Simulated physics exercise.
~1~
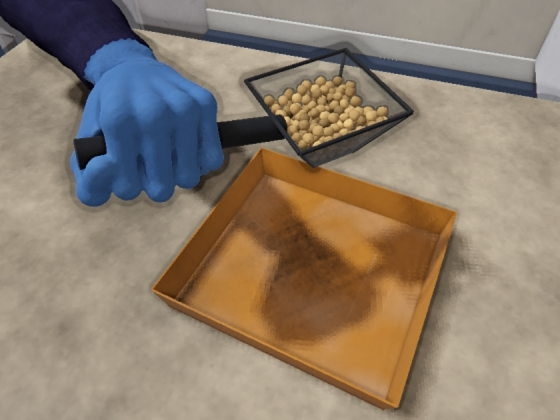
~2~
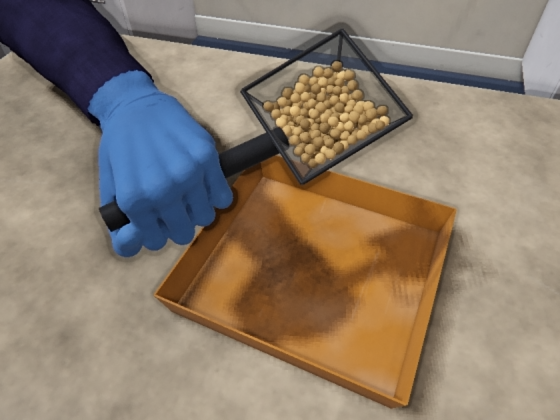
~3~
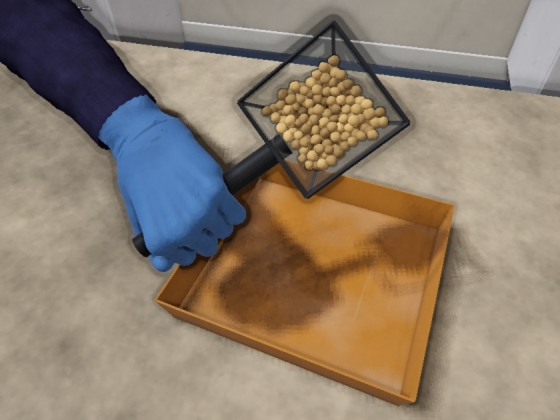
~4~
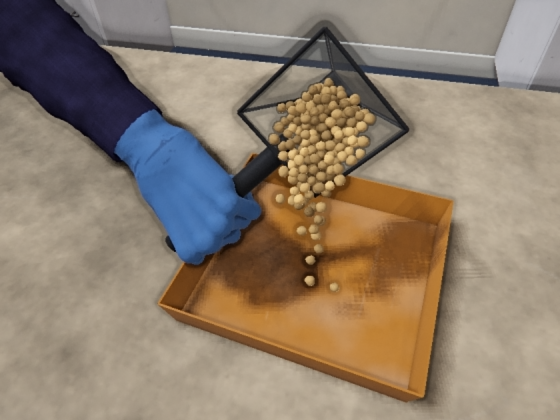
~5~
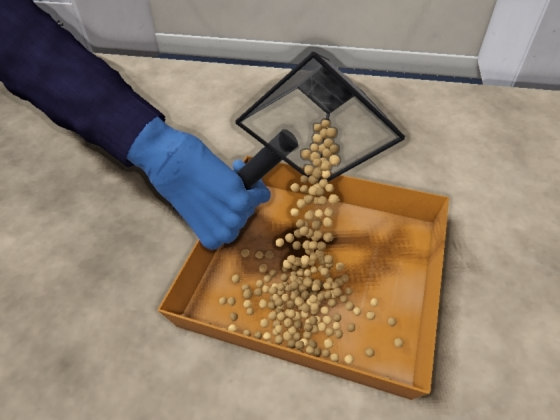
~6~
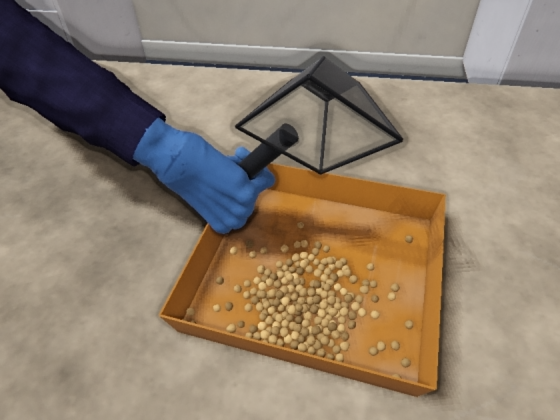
On a mottled beige surface, with a pale grey wall behind, the view looks down from above and drifts slightly sideways. A blue-gloved hand in a dark sleeve reaches in from the upper left, gripping the black handle of a clear, dark-edged scoop of tan chickpeas over a shallow orange tray. The hand steadily tilts the scoop, and the chickpeas at first stay inside. Then they spill over the edge in a thickening stream, bouncing and spreading across the tray. Finally the scoop hangs empty, and the chickpeas lie in a loose heap with strays scattered around it.
